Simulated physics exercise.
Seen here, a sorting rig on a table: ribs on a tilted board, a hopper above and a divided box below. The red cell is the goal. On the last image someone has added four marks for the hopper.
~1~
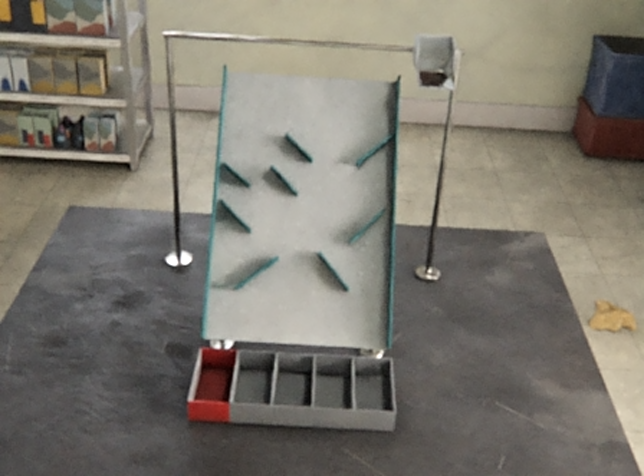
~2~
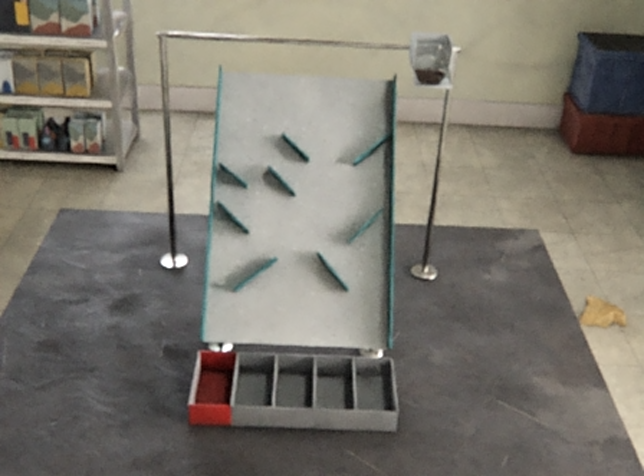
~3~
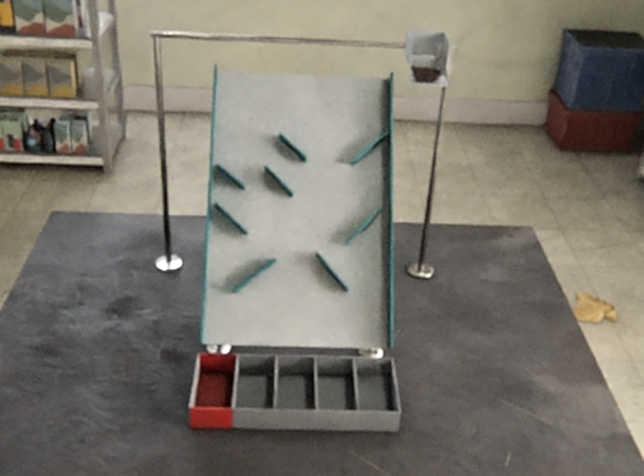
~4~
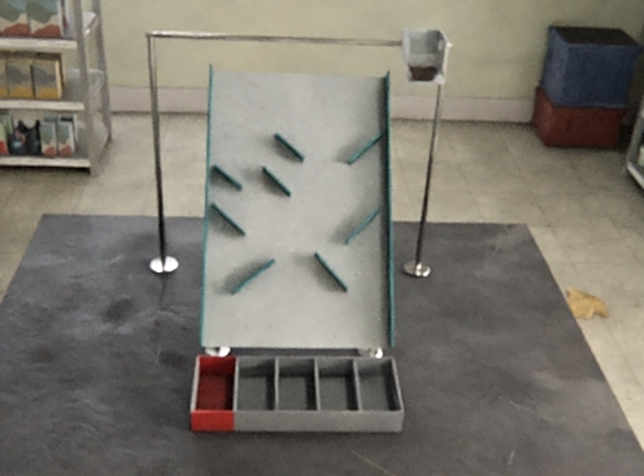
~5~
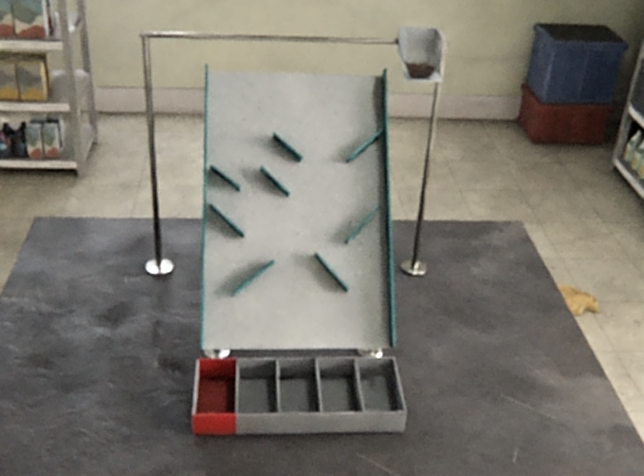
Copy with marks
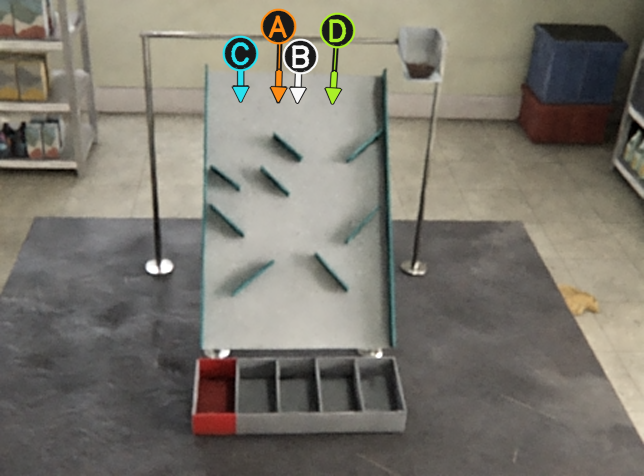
In a room with shelves along the wall, a tilted board with teal ribs stands on a dark table, a small hopper above its right side and a divided box with one red cell below. The view drifts slightly sideways, while the rig itself stays still and nothing leaves the hopper.
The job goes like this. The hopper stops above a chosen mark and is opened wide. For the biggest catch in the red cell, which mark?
I would pick mark C.
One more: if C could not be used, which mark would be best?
That would be A.
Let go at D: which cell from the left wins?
The fifth.
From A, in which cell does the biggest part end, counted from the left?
The fifth.
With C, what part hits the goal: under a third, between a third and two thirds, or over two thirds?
It is between a third and two thirds.
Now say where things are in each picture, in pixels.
In the first picture, hopper at (431, 79), allspice berries, door shut.
In the second picture, ribs (282, 133) to (309, 158), (355, 162) to (390, 133), (220, 163) to (247, 185).
In the third picture, ribs (266, 165) to (293, 193), (215, 201) to (247, 232), (349, 241) to (382, 208).
In the fourth picture, ribs (233, 293) to (275, 259), (316, 252) to (348, 290).
In the fifth picture, red cell at (215, 423), number 1 of 5 from the left.
On the marked copy, mark A meets the board at (278, 96); mark B meets the board at (297, 97); mark C meets the board at (240, 96); mark D meets the board at (332, 98).
If A is chosen, about a quarter in the red cell, about two thirds in other cells, a small part outside the box.
If B is chosen, a stray few in the red cell, nearly all in other cells, a small part outside the box.
If C is chosen, about half in the red cell, about half in other cells, a stray few held on the board, a stray few outside the box.
If D is chosen, a stray few in the red cell, most in other cells, a small part outside the box.
